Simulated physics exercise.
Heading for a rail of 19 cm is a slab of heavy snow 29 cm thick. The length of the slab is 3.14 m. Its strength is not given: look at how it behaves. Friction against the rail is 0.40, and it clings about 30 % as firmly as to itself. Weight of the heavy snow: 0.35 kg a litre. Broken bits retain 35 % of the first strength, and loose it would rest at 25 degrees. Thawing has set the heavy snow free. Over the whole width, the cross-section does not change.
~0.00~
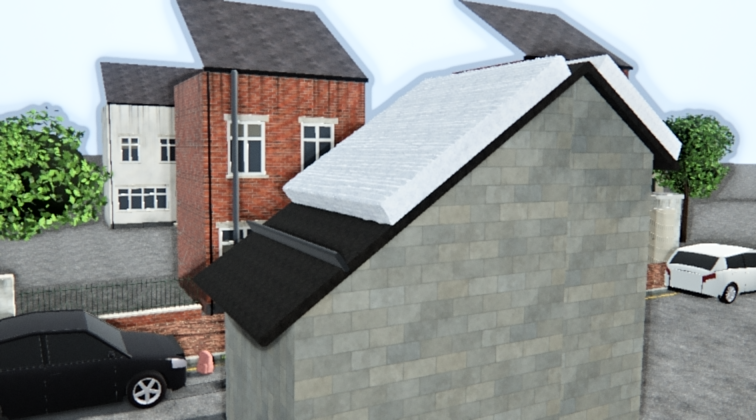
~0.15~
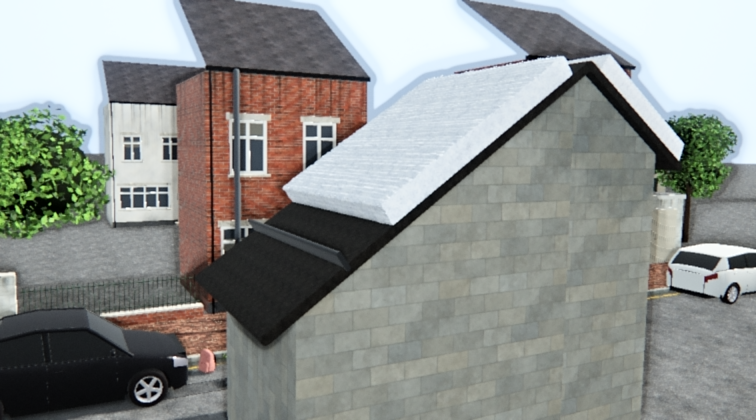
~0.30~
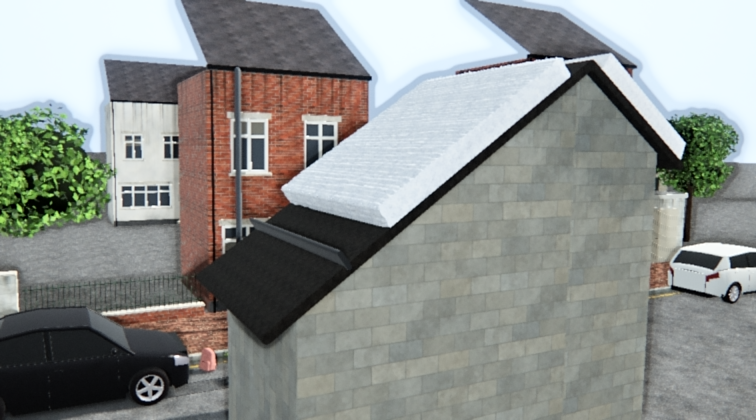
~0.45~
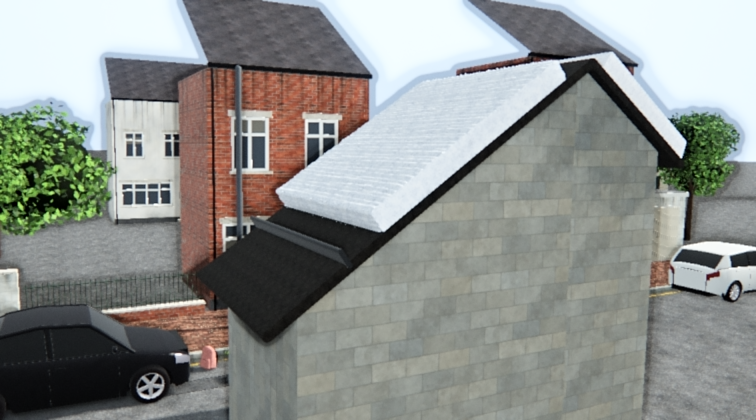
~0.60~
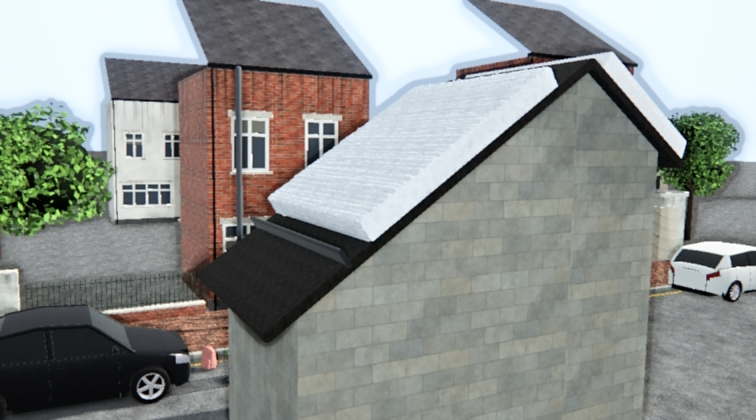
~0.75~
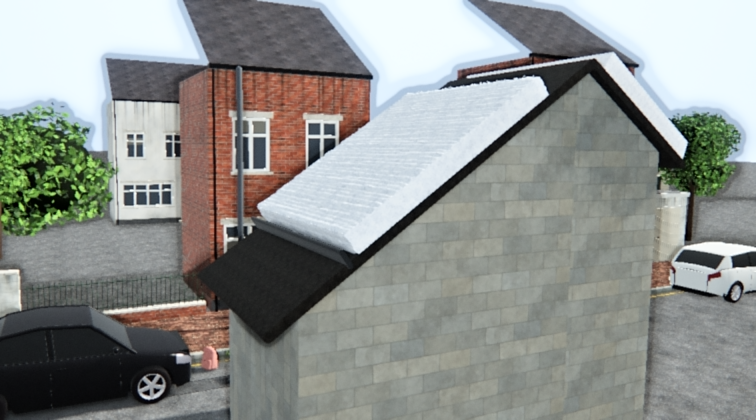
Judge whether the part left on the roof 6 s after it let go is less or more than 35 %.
The answer is more.
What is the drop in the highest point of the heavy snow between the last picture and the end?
The top ends up roughly 1.0 m below where it was in the last picture.
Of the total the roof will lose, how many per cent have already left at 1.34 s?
About 0 %.
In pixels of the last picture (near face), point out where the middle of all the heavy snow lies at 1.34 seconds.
(398, 202), roughly.
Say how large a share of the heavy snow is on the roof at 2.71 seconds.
60 %.
After 1.34 s, 100 % of the snow is on the roof.
After 2.02 s, 80 % of the snow is on the roof.
After 2.71 s, 62 % of the snow is on the roof.
After 3.40 s, 59 % of the snow is on the roof.
After 6.00 s, at the end, 54 % of the snow is on the roof.
